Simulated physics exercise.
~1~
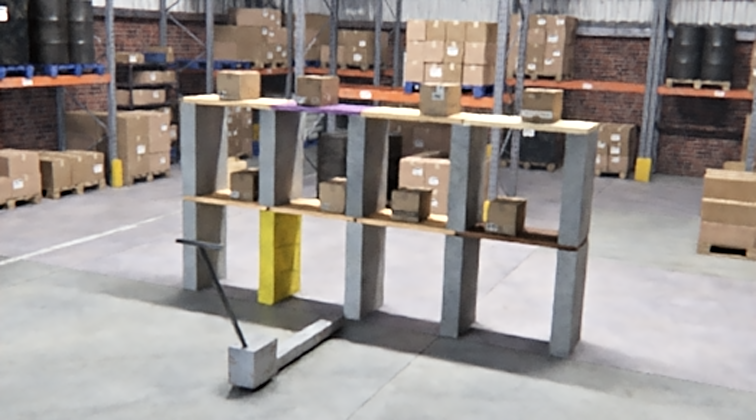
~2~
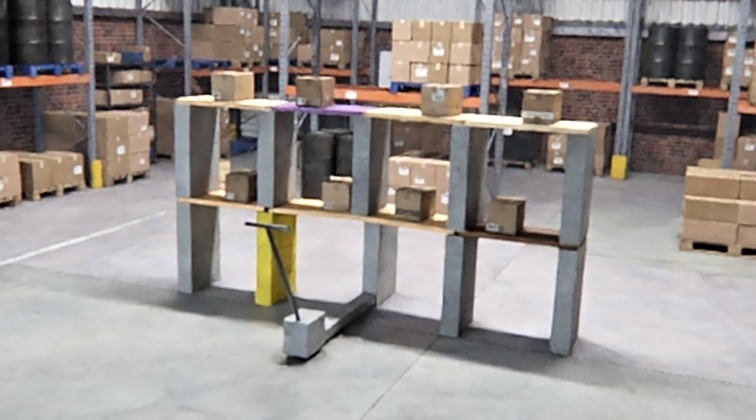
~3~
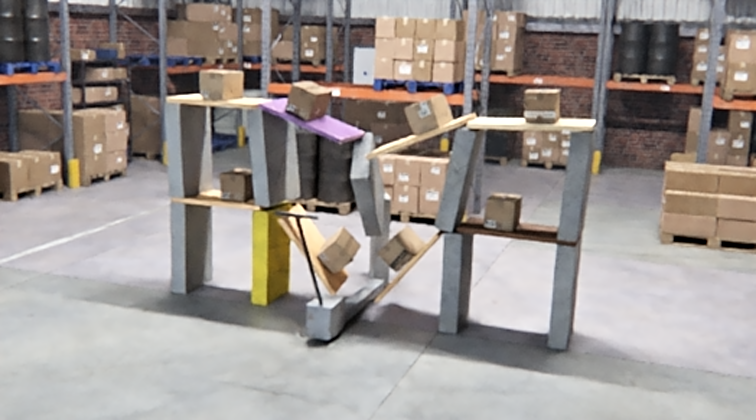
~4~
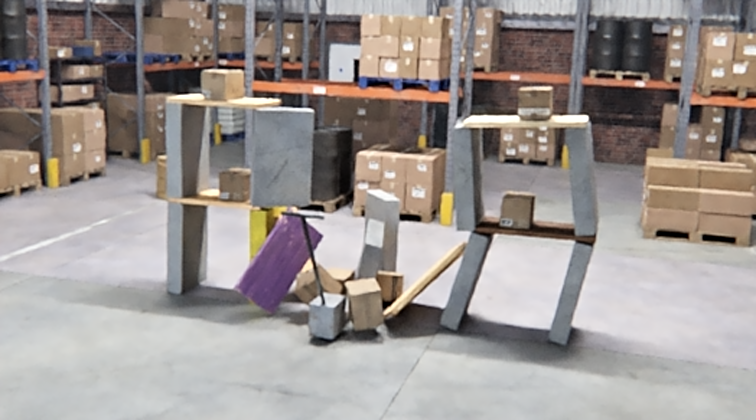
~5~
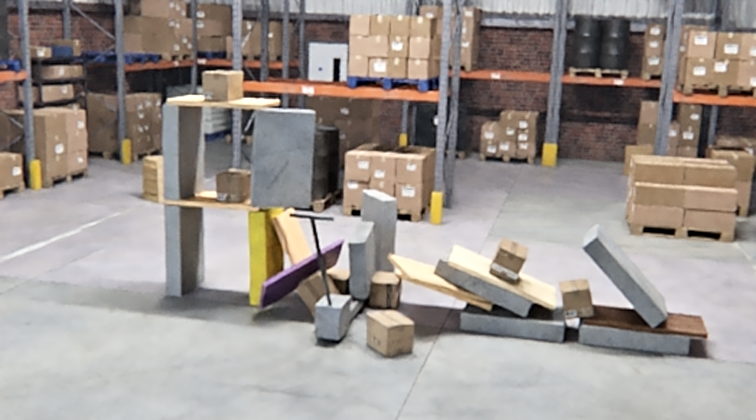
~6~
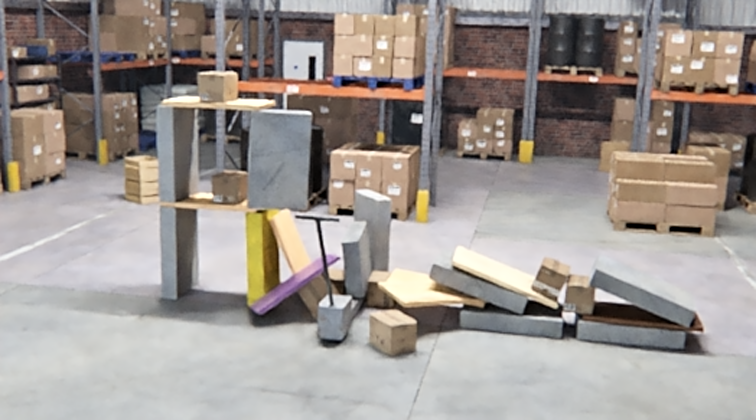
Two-tier board shelving collapsing across its middle and right as a jack shoves out a lower upright, yellow upright still standing.
